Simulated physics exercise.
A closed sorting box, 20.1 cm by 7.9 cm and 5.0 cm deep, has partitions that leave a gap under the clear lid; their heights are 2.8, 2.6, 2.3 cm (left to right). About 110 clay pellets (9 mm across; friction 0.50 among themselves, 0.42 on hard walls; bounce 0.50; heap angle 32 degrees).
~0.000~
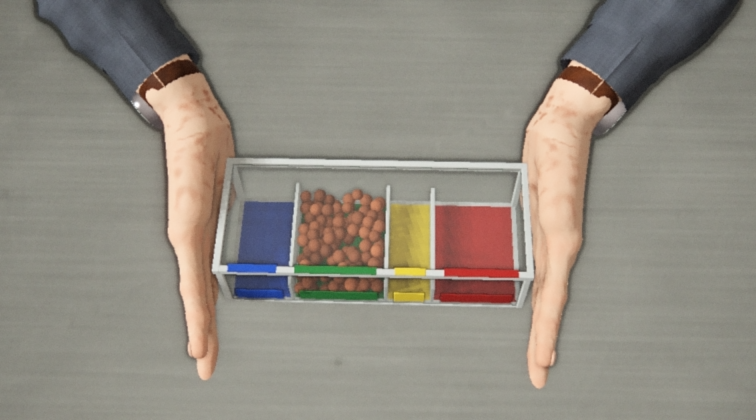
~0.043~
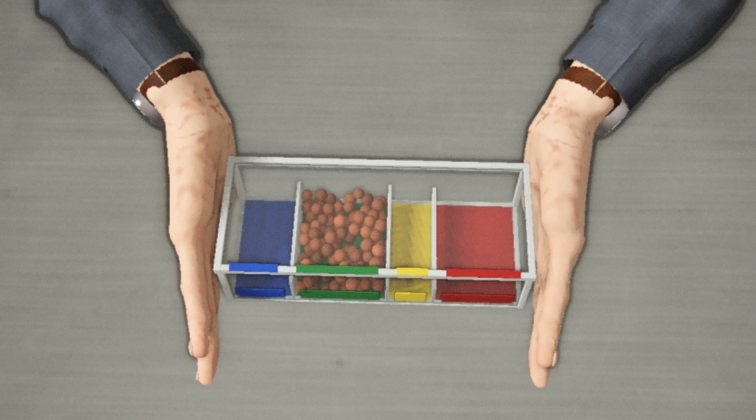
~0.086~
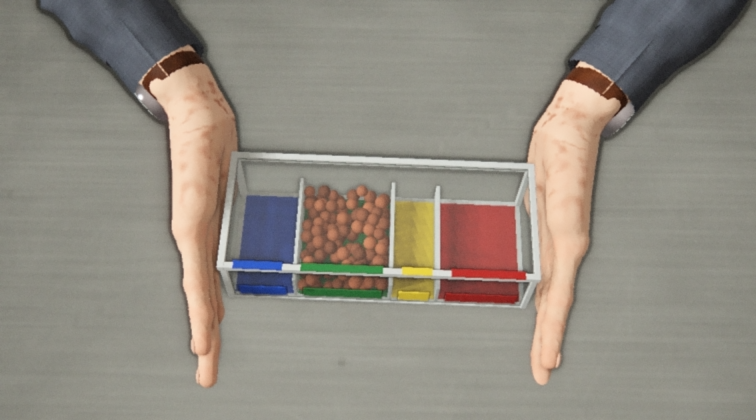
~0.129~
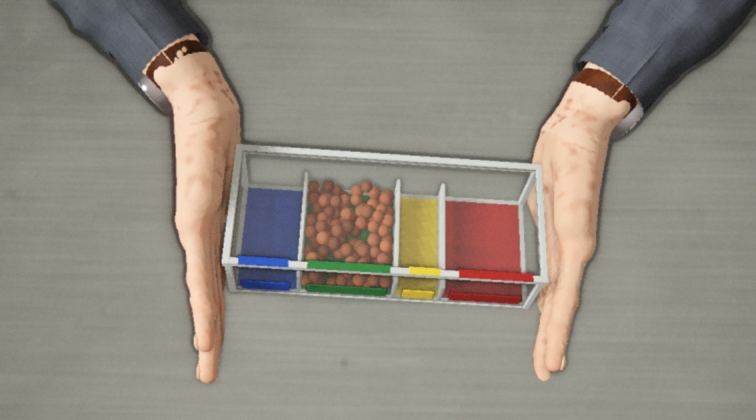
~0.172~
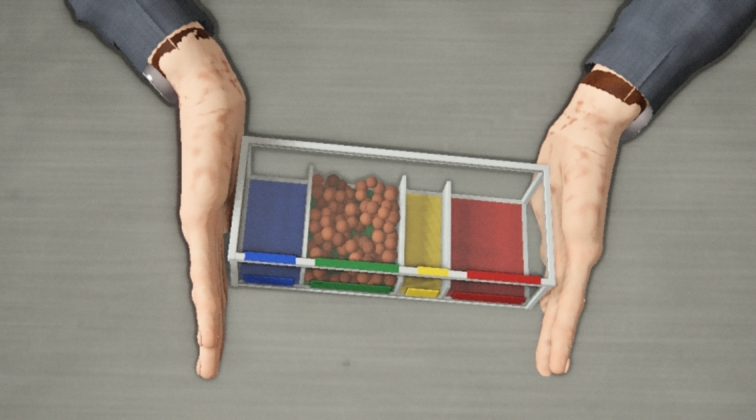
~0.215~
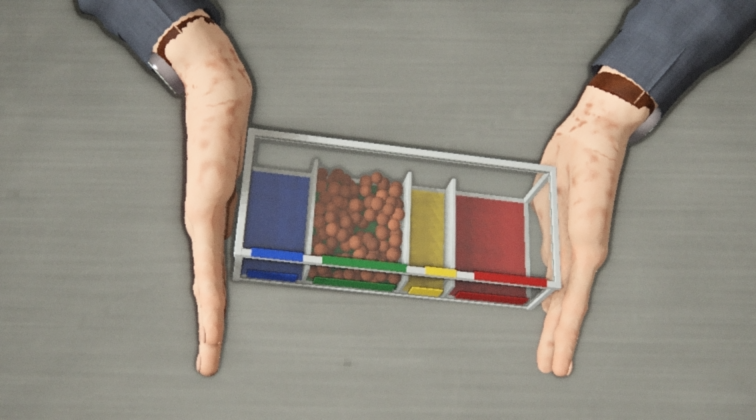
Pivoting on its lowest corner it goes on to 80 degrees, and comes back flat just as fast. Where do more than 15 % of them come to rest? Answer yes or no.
Red yes, blue no, green yes, yellow no.
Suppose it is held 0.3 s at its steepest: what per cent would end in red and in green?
Red 30, green 70.
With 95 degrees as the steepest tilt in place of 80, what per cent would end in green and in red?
Then: Green 20; red 70.
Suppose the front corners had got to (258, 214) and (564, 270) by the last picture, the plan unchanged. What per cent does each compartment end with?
Red 40, blue 0, green 60, yellow 0.
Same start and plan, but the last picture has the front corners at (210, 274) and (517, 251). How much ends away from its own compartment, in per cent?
In that case some 20 per cent.
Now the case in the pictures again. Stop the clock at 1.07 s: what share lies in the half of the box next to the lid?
About 20 per cent.
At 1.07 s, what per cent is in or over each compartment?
Red 5, blue 0, green 95, yellow 0.
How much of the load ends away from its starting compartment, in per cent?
Some 30 per cent.
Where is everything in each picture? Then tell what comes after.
The first frame shows box tilt 0 degrees, front corners at (220, 267) and (527, 274); green 100 %.
The second frame shows box tilt 1 degrees, front corners at (221, 266) and (529, 274).
The third frame shows box tilt 3 degrees, front corners at (225, 263) and (534, 275).
The fourth frame shows box tilt 6 degrees, front corners at (230, 259) and (541, 278), lowest corner right front.
The fifth frame shows box tilt 10 degrees, front corners at (236, 254) and (548, 280), lowest corner right front.
The sixth frame shows box tilt 13 degrees, front corners at (242, 250) and (554, 283), lowest corner right front; green 100 %. The box's pace is about 85 degrees a second.
After 1.07 s, tilt 80 degrees; red 5 %, green 95 %.
After 1.64 s, tilt 35 degrees; red 25 %, green 70 %, yellow 5 %.
After 2.26 s, tilt 0 degrees; red 25 %, green 70 %, yellow 5 %.
By 2.6 s all is still; red 25 %, blue 0 %, green 70 %, yellow 5 %.
